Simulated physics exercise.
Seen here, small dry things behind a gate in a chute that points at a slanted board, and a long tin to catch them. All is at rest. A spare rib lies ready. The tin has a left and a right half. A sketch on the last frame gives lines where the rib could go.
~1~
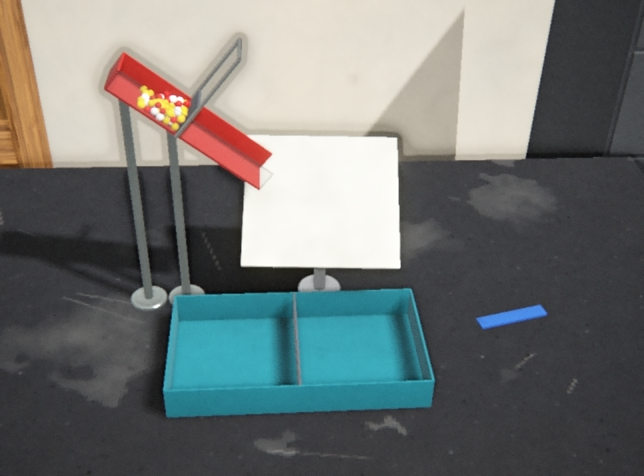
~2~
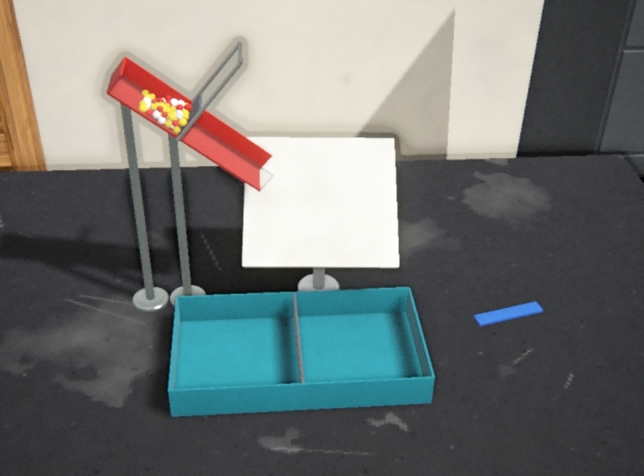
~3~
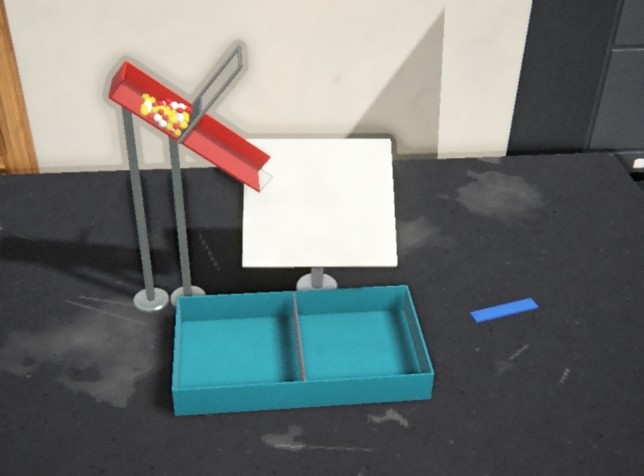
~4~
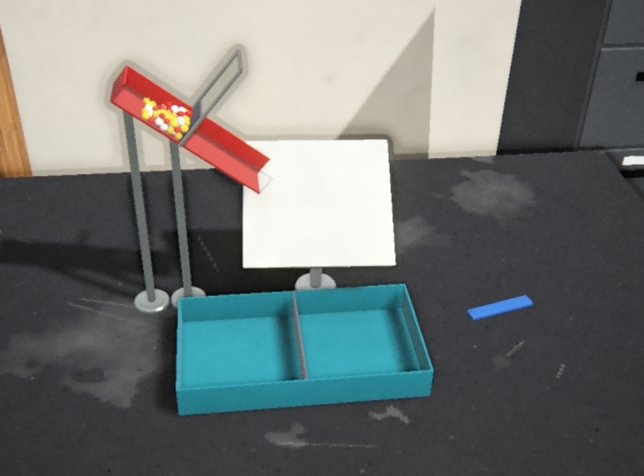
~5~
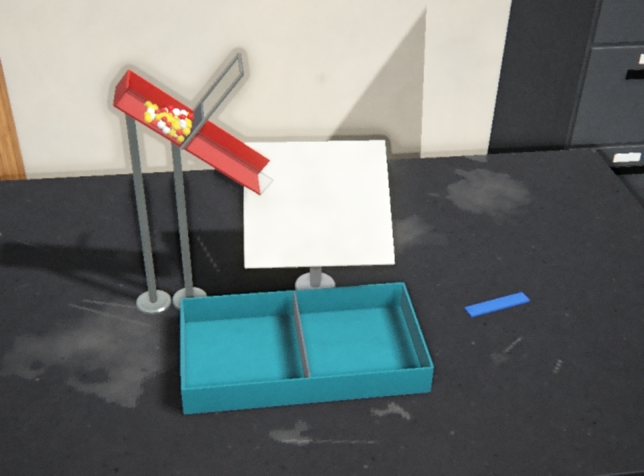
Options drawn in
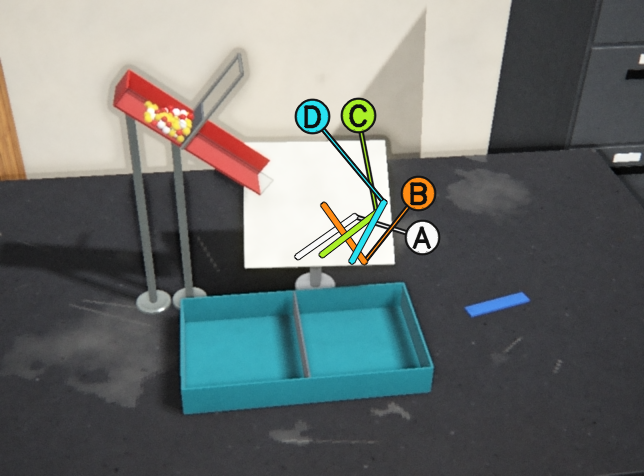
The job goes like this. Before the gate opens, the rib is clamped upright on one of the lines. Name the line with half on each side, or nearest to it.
It is C.
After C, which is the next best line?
The answer is A.
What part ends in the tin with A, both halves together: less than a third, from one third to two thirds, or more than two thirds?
It is more than two thirds.
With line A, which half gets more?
More lands on the left.
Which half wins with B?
More lands on the right.
On the marked copy, line A from (354, 216) to (297, 256); line B from (323, 205) to (364, 261); line C from (376, 212) to (322, 254); line D from (383, 202) to (351, 261).
With A, of what is caught, the bulk in the left half, close to a quarter in the right.
With B, of what is caught, only a few in the left half, all but a few in the right.
With C, of what is caught, close to half in the left half, close to half in the right.
With D, of what is caught, a small share in the left half, all but a few in the right.
